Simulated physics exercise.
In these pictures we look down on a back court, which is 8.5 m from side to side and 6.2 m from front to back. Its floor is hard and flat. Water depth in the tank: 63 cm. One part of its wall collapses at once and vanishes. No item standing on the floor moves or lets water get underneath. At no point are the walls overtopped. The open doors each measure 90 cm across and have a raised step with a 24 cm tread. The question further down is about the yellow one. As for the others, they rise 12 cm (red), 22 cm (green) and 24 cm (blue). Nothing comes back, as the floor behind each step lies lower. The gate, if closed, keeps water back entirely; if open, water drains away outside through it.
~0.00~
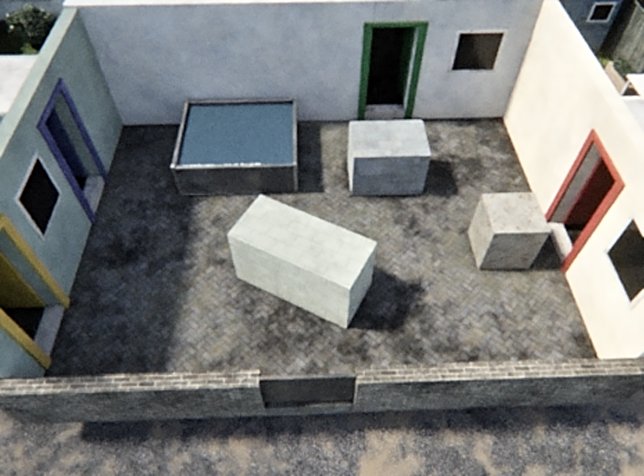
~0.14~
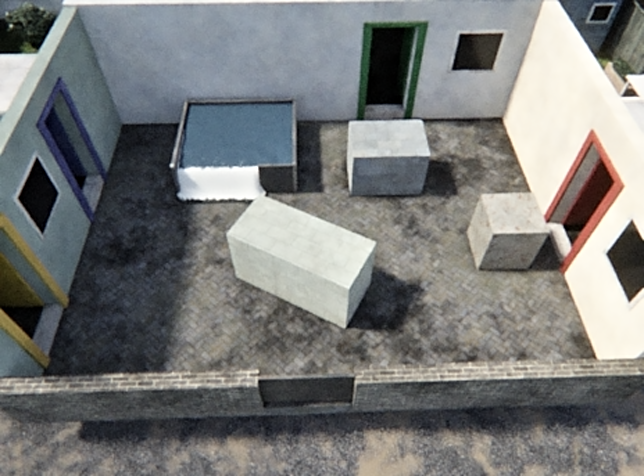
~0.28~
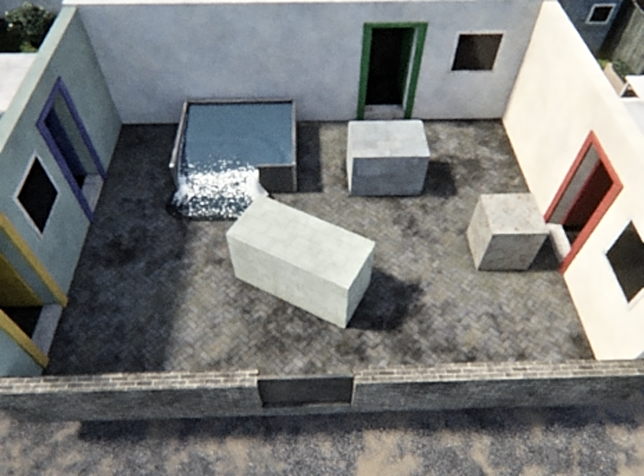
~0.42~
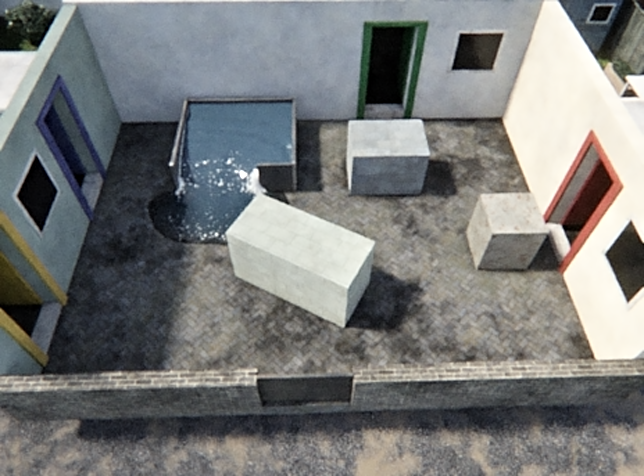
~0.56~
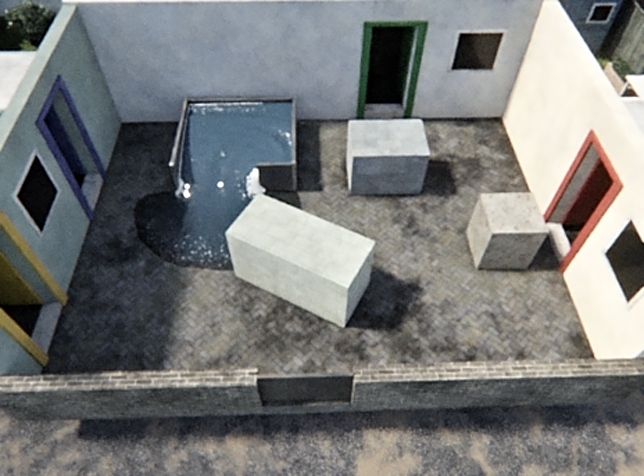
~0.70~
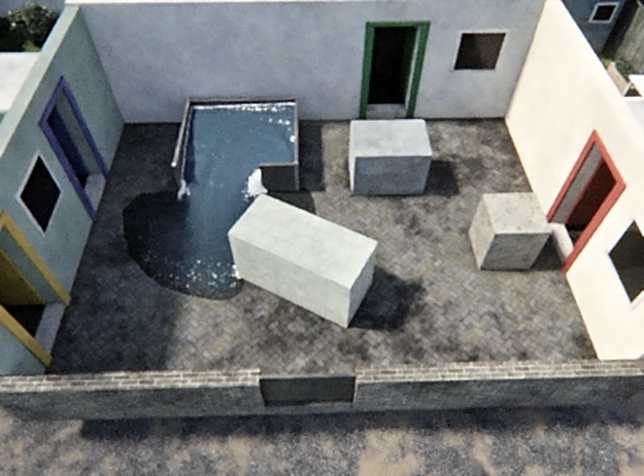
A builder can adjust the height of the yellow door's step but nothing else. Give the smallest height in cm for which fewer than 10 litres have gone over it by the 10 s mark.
About 26 cm.
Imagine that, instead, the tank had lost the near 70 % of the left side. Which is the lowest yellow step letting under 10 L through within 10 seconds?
Minimum height: Approx. 11.0 cm.
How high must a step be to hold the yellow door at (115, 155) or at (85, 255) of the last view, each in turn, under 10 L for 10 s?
Around 9.0 and 12.5 cm respectively.
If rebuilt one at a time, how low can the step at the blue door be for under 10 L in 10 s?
Roughly 5.0 cm at blue.
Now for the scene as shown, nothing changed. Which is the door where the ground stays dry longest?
That would be the green door.
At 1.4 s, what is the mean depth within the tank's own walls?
The average depth is some 38 cm.
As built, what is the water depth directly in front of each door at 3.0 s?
Depth (cm): Red 0 / green 0 / blue 2 / yellow 27.
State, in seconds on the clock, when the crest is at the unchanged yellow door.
The level tops out near 3.2 seconds.
After 1.4 s water covers 25 % of the floor, deepest (31 cm) near (204, 195); it has not reached the yellow door.
After 3.0 s water covers 45 % of the floor, deepest (39 cm) near (37, 397); 27 cm at the yellow door, 9 litres in over its 15 cm step.
After 10.0 s water covers 90 % of the floor, deepest (12 cm) near (117, 177); 8 cm at the yellow door, 68 litres in over its 15 cm step.
At the yellow door as built, the water arrived by 1.7 s and peaked near 29 cm at 3.2 s.
With a step of 23 cm, 18 litres would have come in within the 10 s; with 31 cm, 2 litres. So under 10 litres takes about 26 cm.
